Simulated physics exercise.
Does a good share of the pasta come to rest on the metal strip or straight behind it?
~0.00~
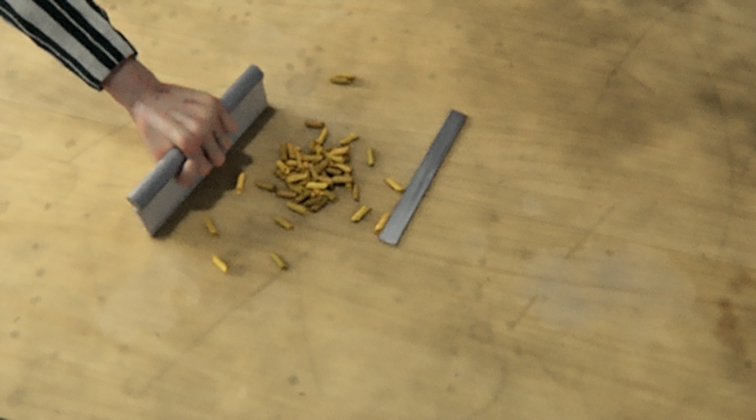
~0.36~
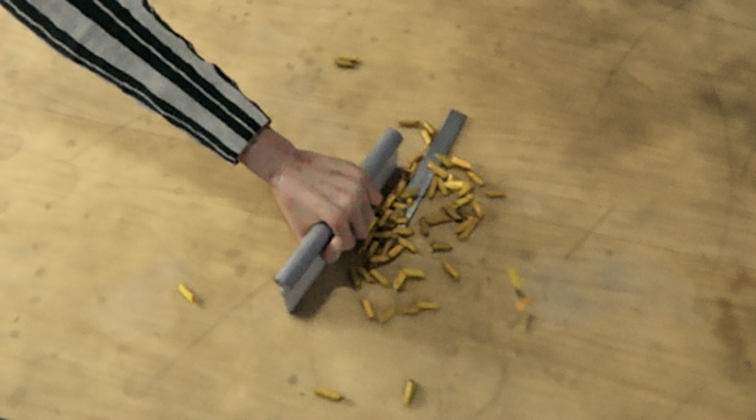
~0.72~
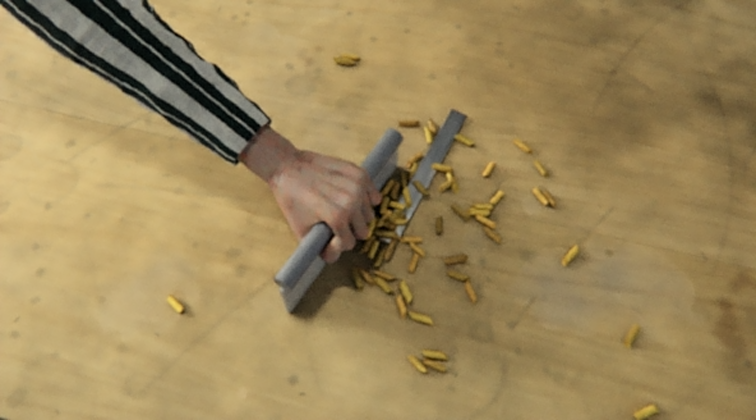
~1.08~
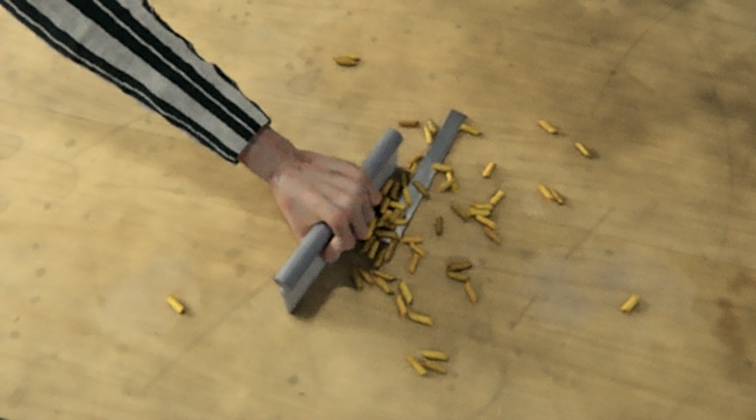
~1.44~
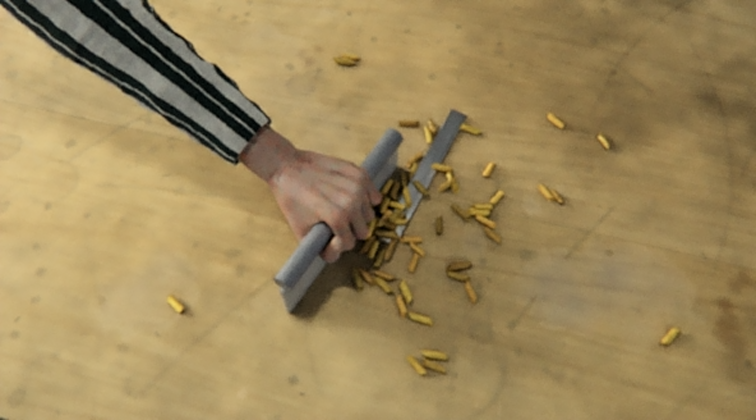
Yes, a good share of the pieces ended up on the strip or straight behind it, although most of the pasta lay elsewhere, much of it bunched by the blade or past the ends of the strip.
